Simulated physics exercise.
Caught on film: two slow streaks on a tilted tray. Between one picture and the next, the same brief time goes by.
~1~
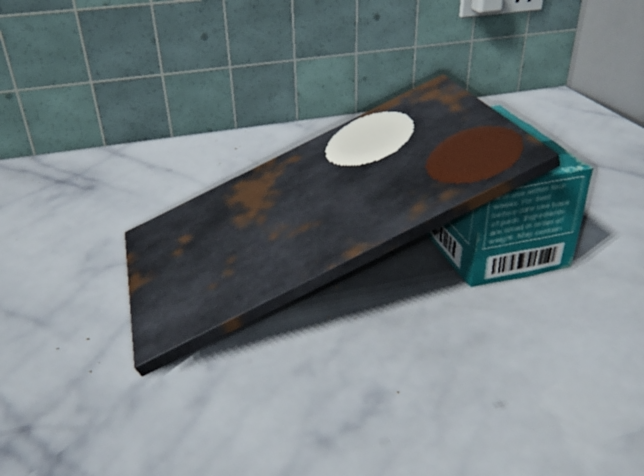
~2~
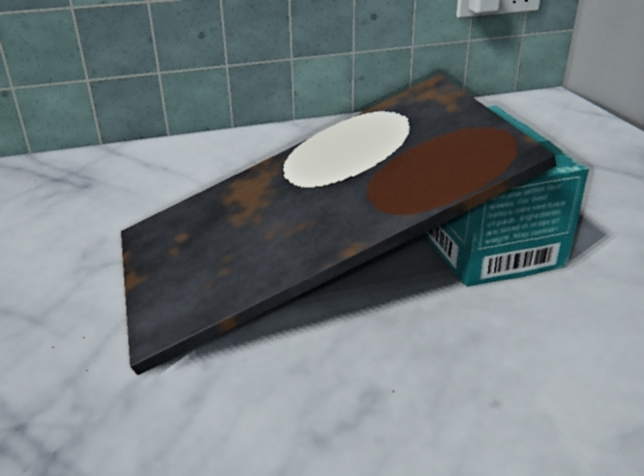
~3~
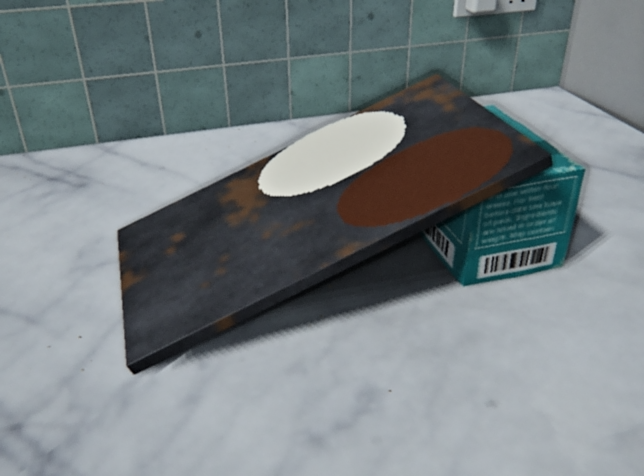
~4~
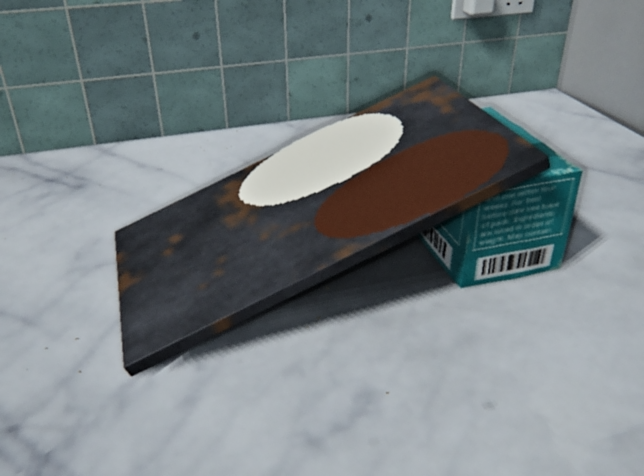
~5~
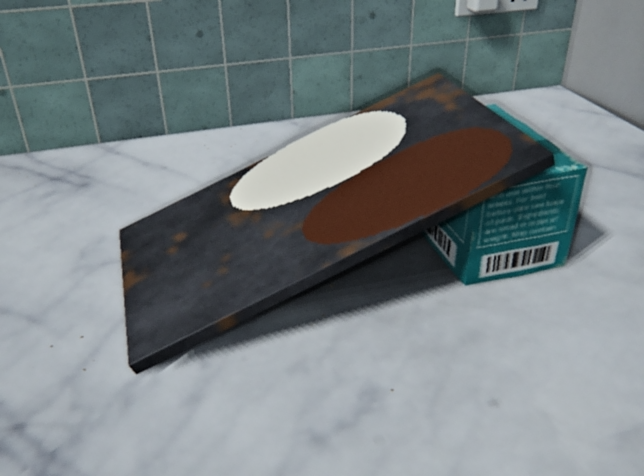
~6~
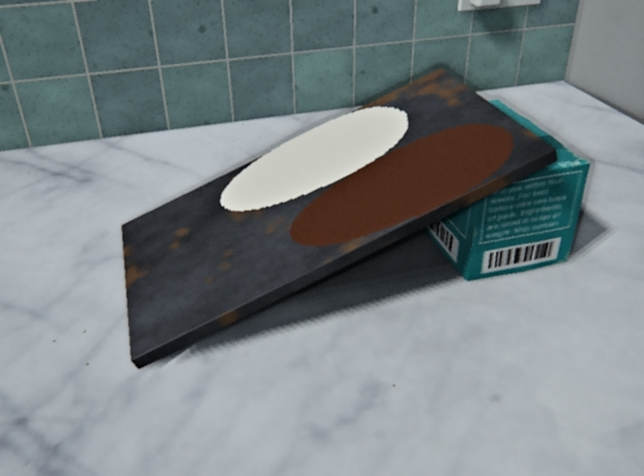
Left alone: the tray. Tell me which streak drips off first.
The back streak drips off first.
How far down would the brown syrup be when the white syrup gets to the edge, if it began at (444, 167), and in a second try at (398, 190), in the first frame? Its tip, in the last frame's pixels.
About (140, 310), then about (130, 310).
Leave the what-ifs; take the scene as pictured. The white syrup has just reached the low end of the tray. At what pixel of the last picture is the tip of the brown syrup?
Front at roughly (178, 292) (pixels, last frame).
A moment on, the brown syrup is three quarters of the way down; the white syrup is three quarters of the way down.
Further on, the brown syrup is three quarters of the way down; the white syrup is close to the edge.
When it is over, the brown syrup is close to the edge; the white syrup is at the low edge.
